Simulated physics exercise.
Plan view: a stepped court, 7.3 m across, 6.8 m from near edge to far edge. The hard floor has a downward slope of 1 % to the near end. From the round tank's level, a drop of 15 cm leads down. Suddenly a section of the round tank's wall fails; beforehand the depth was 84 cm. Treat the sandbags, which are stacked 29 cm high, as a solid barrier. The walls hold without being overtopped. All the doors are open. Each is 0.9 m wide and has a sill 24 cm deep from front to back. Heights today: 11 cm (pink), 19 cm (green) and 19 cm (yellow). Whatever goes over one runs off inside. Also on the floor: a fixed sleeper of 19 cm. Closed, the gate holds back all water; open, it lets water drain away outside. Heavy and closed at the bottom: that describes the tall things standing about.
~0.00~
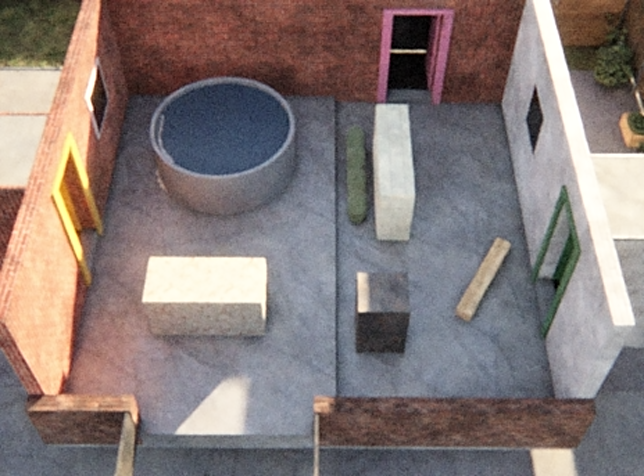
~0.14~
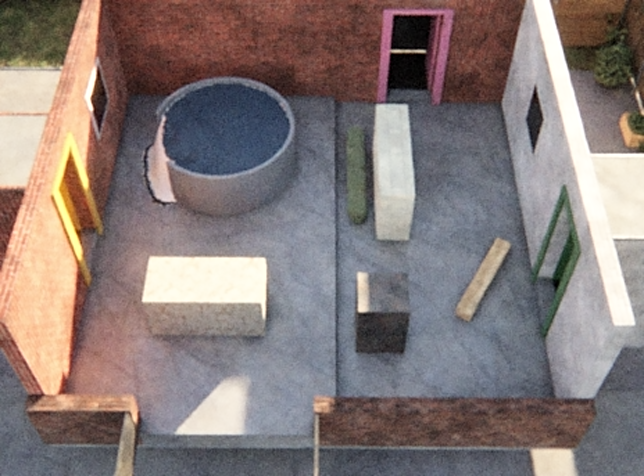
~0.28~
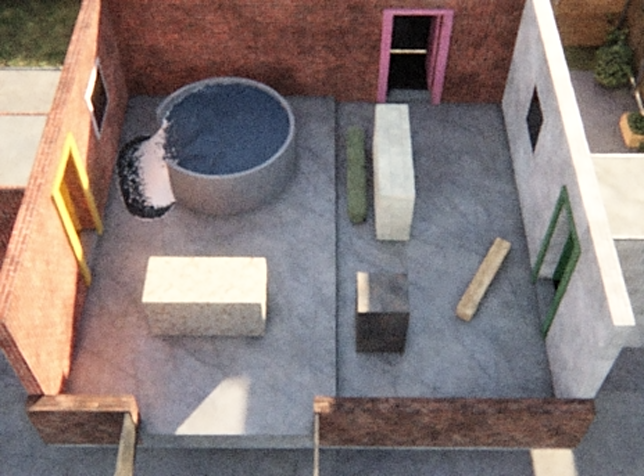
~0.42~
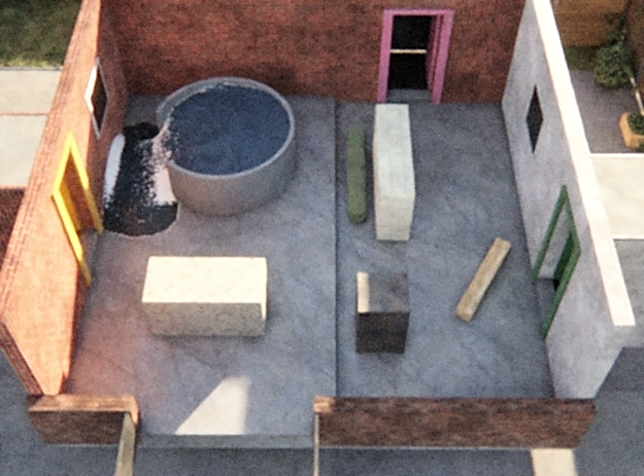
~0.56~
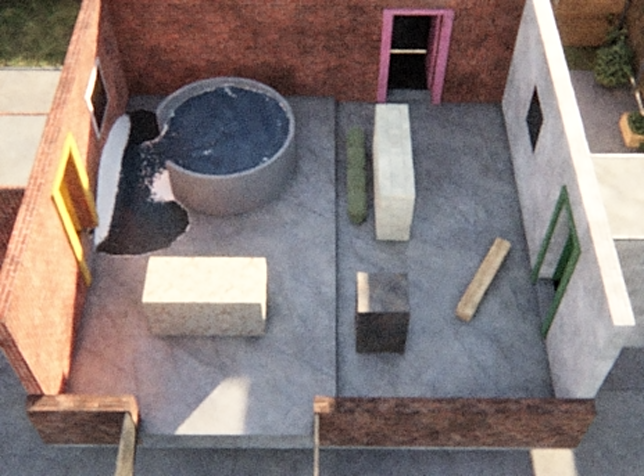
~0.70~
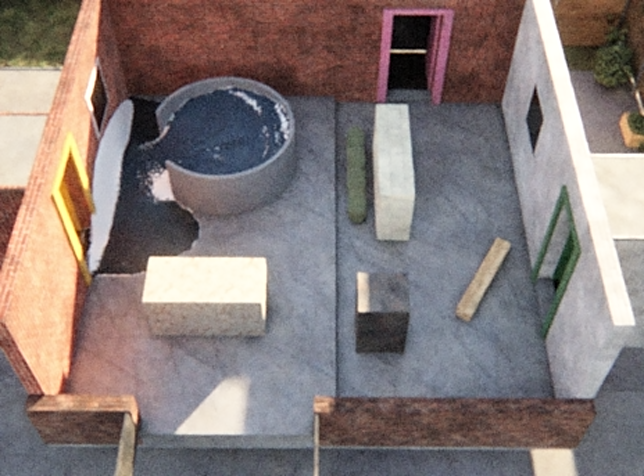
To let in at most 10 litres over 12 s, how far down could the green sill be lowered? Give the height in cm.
Down to roughly 8.5 cm.
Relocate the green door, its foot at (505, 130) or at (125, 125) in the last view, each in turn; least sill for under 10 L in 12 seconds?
In turn: About 14.5 cm, about 27 cm.
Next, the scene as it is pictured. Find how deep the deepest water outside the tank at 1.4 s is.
Around 62 centimetres.
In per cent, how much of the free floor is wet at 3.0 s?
Wet: Close to 40 %.
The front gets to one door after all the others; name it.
Answer: Green.
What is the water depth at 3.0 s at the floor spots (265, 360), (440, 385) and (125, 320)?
That's 0, 0 and 8 cm, in the order given.
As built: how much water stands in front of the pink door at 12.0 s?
Depth: Near 4.5 cm.
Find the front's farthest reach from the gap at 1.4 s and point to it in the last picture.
(60, 417).
After 1.4 s water covers 15 % of the floor, deepest (62 cm) near (112, 175); it has not reached the green door.
After 3.0 s water covers 40 % of the floor, deepest (39 cm) near (135, 418); it has not reached the green door.
After 12.0 s water covers 90 % of the floor, deepest (16 cm) near (429, 391); 11 cm at the green door, 0 litres in over its 19 cm sill.
At the green door as built, the water arrived by 5.6 s and peaked near 13 cm at 10.8 s.
Run again over the same 12 s with other heights there, 19 litres in over 7 cm, 5 litres over 9.5 cm. The limit of 10 litres is kept from about 8.5 cm up.
